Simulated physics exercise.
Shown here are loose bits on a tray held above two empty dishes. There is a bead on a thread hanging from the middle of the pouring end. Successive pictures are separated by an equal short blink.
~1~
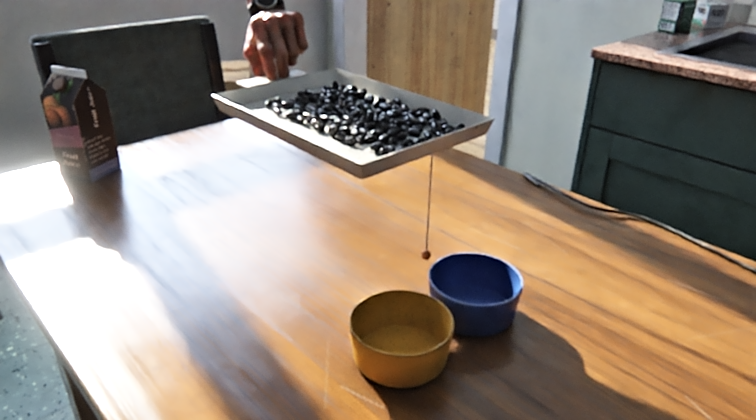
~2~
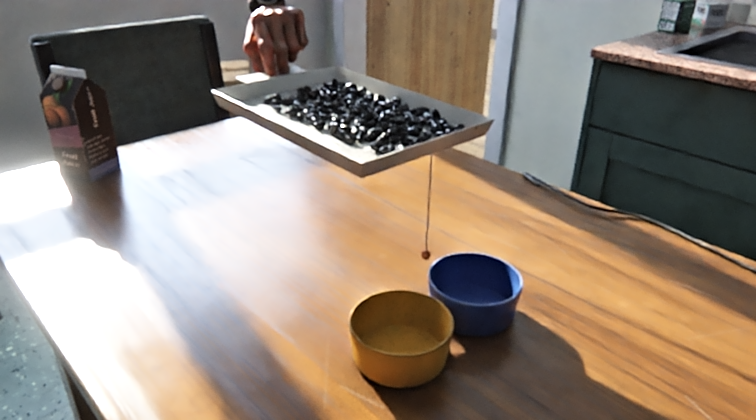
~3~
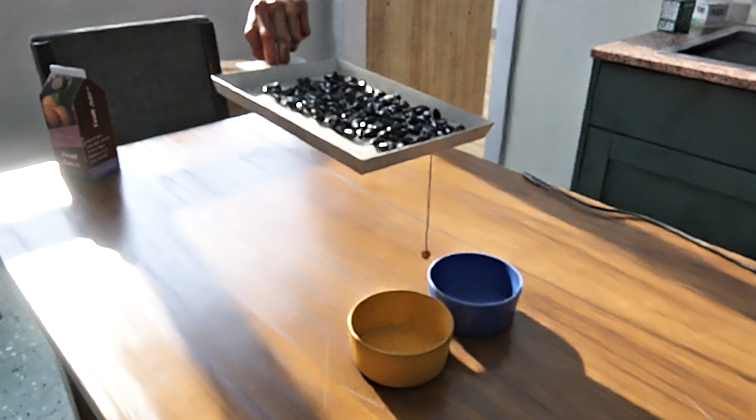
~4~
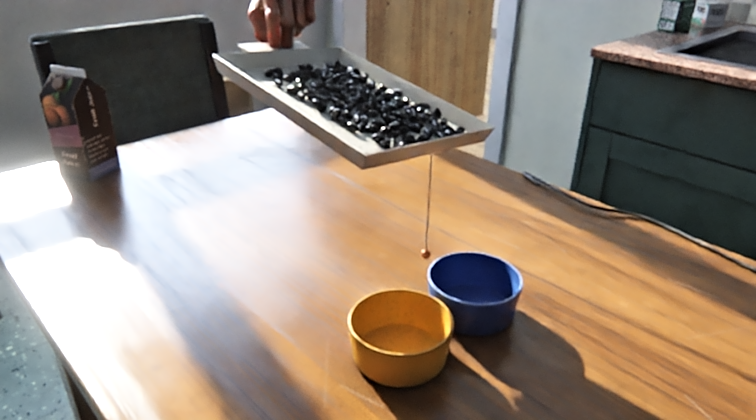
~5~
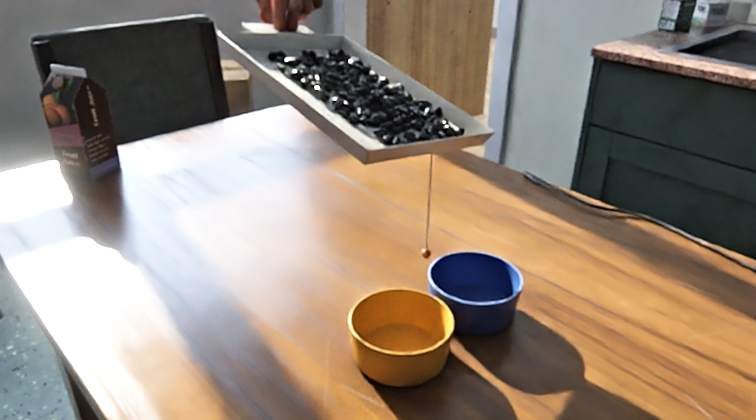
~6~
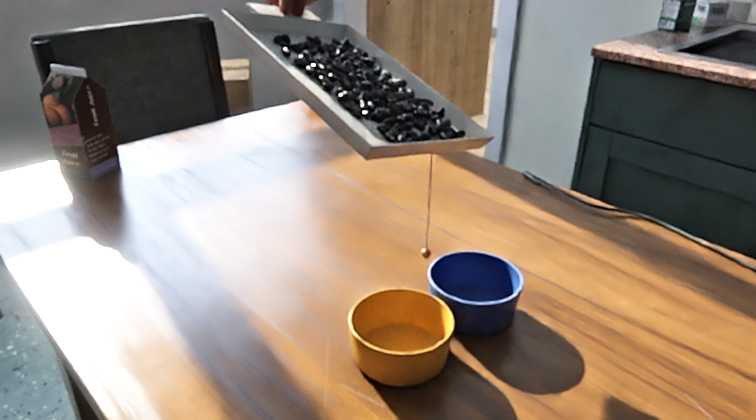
The clip opens on a tray of glossy black beans held level above an empty yellow dish and an empty blue dish on a wooden table, a bead hanging below it. A hand at the back raises the far end steadily, so the tray tilts down toward the front right, the beans still on it.
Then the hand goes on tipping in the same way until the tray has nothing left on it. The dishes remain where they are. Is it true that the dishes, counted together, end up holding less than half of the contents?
Yes, A lesser share is caught.
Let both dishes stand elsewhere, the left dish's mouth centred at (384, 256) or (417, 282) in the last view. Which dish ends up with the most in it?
Place 1: The one on the right side; place 2: The one on the right side.
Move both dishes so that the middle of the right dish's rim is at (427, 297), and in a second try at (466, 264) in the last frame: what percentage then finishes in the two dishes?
About 0% on the first try and 40% on the second.
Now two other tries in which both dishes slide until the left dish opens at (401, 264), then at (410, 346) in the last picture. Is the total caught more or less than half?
At place one the bulk; at place two the minor share.
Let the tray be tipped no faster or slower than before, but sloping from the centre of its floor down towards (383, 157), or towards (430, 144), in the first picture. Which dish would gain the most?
Record: Try 1, the dish at the left; try 2, the dish at the right.
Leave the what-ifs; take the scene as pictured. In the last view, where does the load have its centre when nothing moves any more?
Close to (498, 271) in the last view.
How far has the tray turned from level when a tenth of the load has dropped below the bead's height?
Around 80°, give or take.
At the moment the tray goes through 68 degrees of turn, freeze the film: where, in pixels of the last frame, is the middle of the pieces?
Near the pixel (446, 107).
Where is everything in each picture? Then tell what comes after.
In the first picture, corners of the pouring end at (362, 160) and (487, 118), level; middle of the load at (360, 114), black beans; left dish at (438, 361); right dish at (511, 312); bead on its thread at (426, 255).
In the second picture, corners of the pouring end at (362, 159) and (487, 119), level; middle of the load at (360, 112).
In the third picture, corners of the pouring end at (364, 156) and (487, 122), tipped barely, lowest at the right corner; middle of the load at (360, 107).
In the fourth picture, corners of the pouring end at (366, 151) and (488, 126), tipped a little, lowest at the right corner; middle of the load at (362, 100).
In the fifth picture, corners of the pouring end at (370, 146) and (488, 130), tipped clearly, lowest at the right corner; middle of the load at (364, 92).
In the sixth picture, corners of the pouring end at (373, 142) and (488, 134), tipped clearly, lowest at the right corner; middle of the load at (368, 85); left dish at (438, 360); right dish at (511, 311).
Soon after the last picture, tray tipped steeply; nearly all on the tray; a stray few in the air.
A little later, tray tipped past a quarter turn; a stray few on the tray; about a quarter in the right dish; most outside both; a small part in the air.
Later still, tray tipped past a quarter turn; about a quarter in the right dish; most outside both.
At rest, tray tipped past a quarter turn; none in the left dish; about a quarter in the right dish; most outside both.
